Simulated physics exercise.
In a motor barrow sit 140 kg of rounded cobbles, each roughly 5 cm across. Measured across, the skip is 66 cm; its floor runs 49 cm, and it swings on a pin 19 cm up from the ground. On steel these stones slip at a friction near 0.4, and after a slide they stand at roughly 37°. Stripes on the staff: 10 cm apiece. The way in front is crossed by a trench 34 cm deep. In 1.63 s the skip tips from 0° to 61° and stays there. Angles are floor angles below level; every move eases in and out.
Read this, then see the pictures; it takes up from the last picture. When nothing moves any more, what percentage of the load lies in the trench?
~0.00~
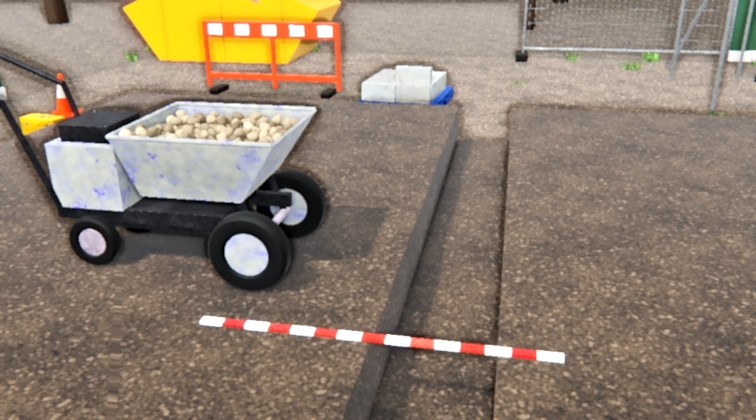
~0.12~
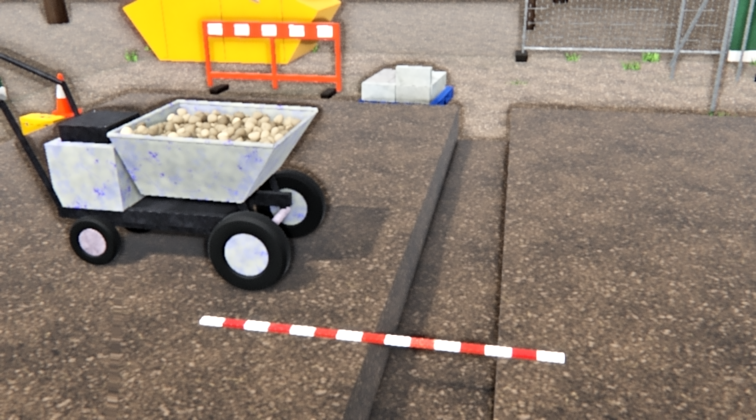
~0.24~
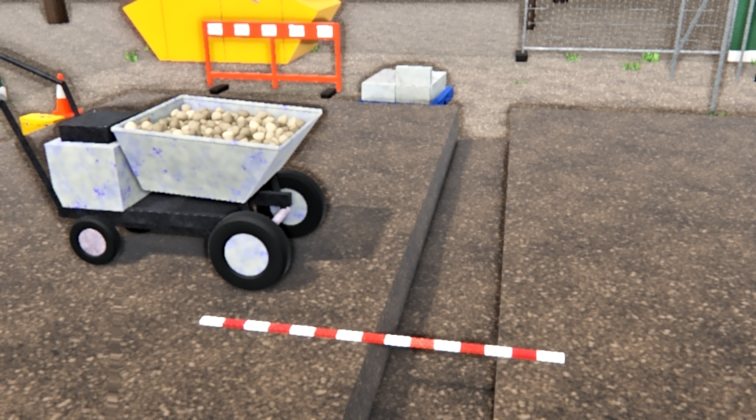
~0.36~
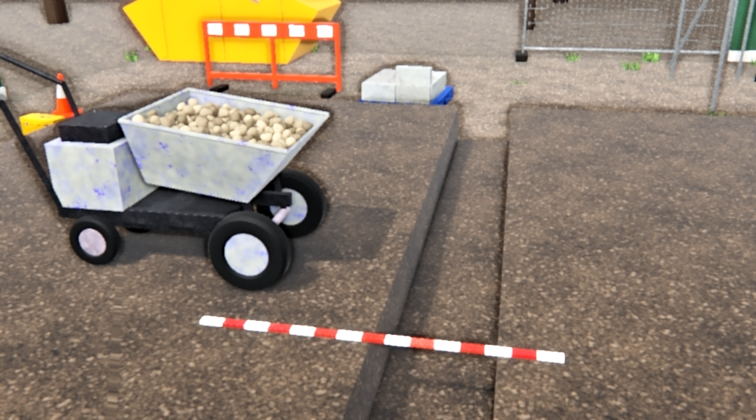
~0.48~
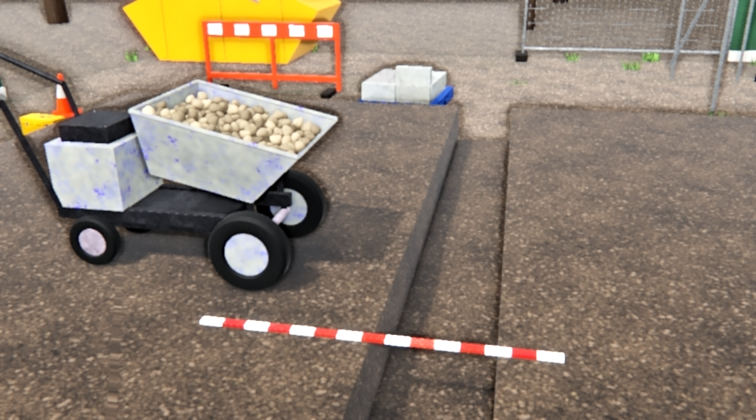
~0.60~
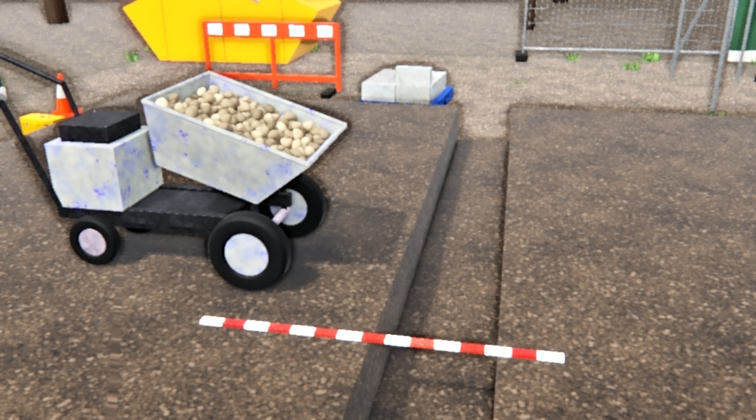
61 %.
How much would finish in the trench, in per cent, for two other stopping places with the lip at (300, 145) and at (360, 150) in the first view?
First place: Near 65%; second place: Near 50%.
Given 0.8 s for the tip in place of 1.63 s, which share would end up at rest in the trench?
60 %.
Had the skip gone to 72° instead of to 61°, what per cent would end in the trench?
With that change, near 100 per cent.
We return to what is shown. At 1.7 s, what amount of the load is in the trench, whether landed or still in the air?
Some 15 per cent of the load by that point.
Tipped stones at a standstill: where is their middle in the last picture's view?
Roughly at (437, 326).
After 1.2 s the floor is at 51°; 100 % in the skip; the foremost stones are at (359, 187).
After 1.7 s the floor is at 61°; 80 % in the skip, 4 % short of the trench, 16 % in the trench; the foremost stones are at (455, 300).
After 2.1 s the floor is at 61°; 61 % in the skip, 4 % short of the trench, 36 % in the trench; the foremost stones are at (493, 331).
After 4.0 s the floor is at 61°; 34 % in the skip, 4 % short of the trench, 61 % in the trench; the foremost stones are at (494, 323).
